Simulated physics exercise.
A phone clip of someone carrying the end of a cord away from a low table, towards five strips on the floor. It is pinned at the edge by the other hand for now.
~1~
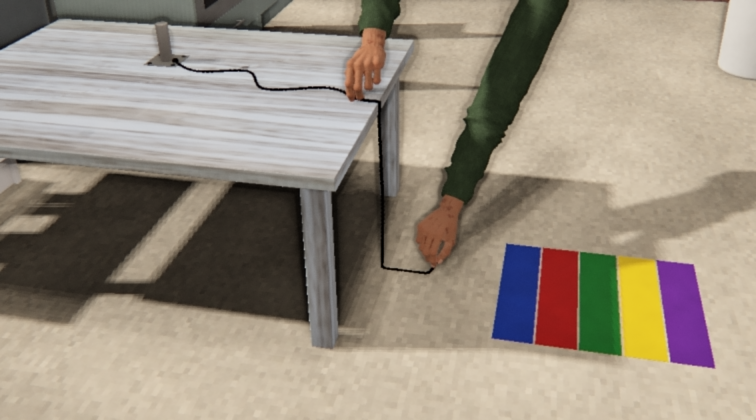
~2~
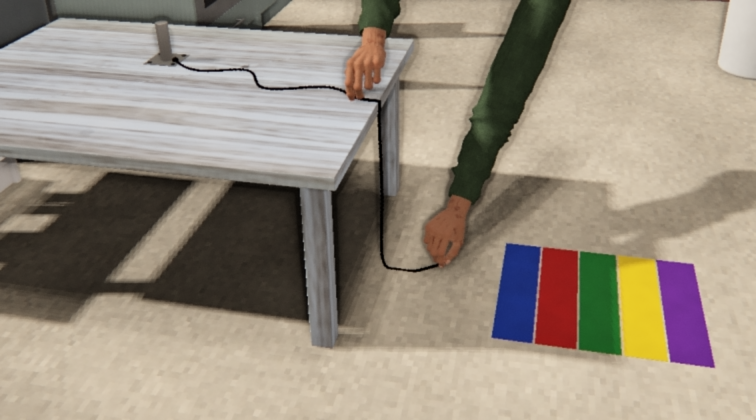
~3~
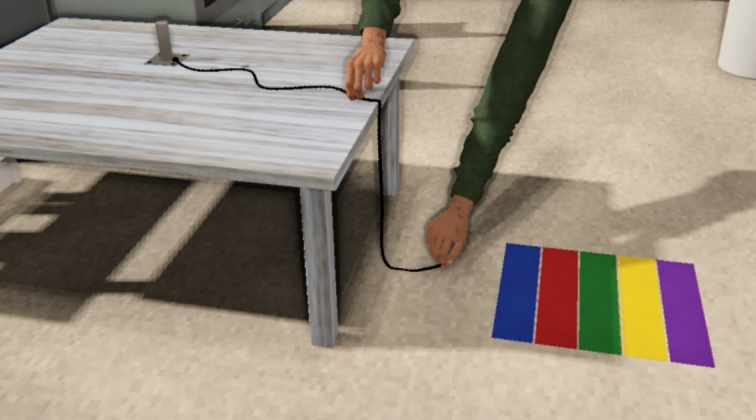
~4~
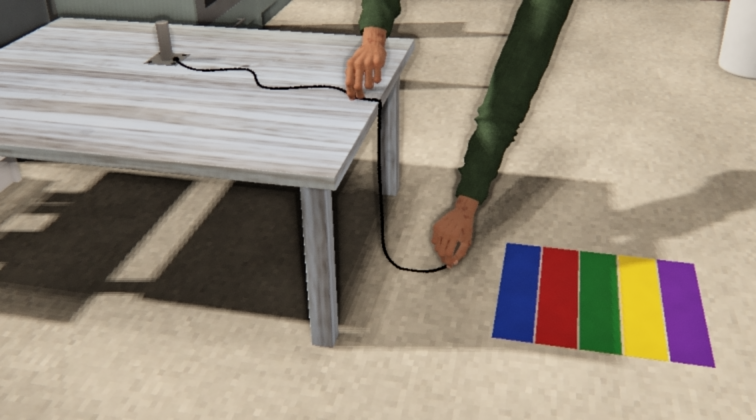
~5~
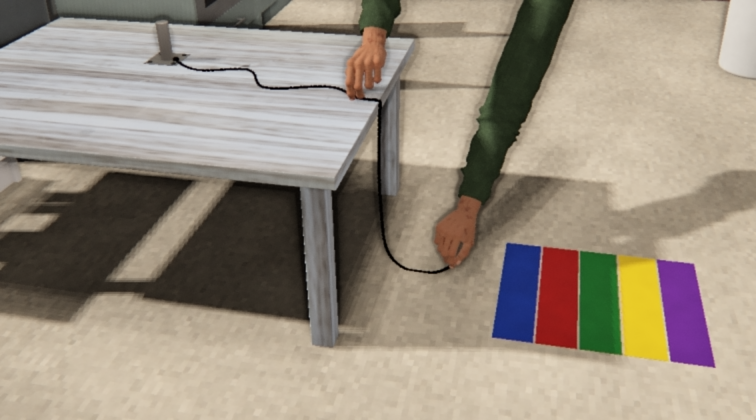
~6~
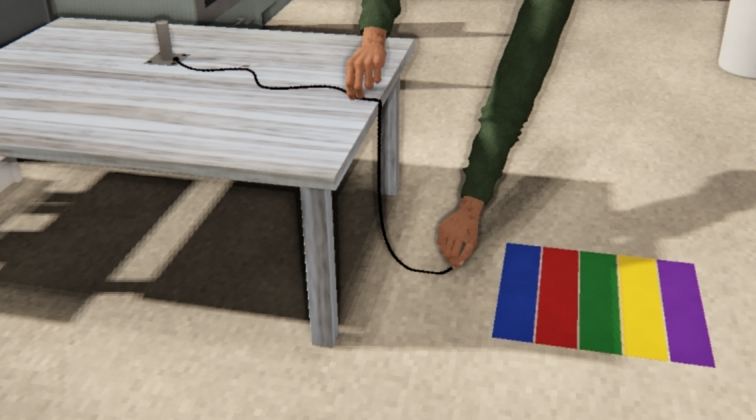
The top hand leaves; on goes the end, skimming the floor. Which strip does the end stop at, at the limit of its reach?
It stops at the green strip.
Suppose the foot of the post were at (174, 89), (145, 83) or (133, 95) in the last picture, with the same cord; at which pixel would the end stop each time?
Somewhere near (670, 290), (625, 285) and (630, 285), in that order.
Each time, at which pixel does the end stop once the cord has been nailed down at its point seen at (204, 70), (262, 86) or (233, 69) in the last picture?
Per try (px, approx.): (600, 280); (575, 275); (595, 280).
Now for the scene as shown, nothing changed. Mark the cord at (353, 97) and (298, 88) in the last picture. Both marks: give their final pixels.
They go to (387, 106) and to (326, 88).
A little later, end near (523, 271); over blue.
Next, end near (574, 278); over red.
When it is tight, end near (604, 281); over green. It gets as far as the green strip.
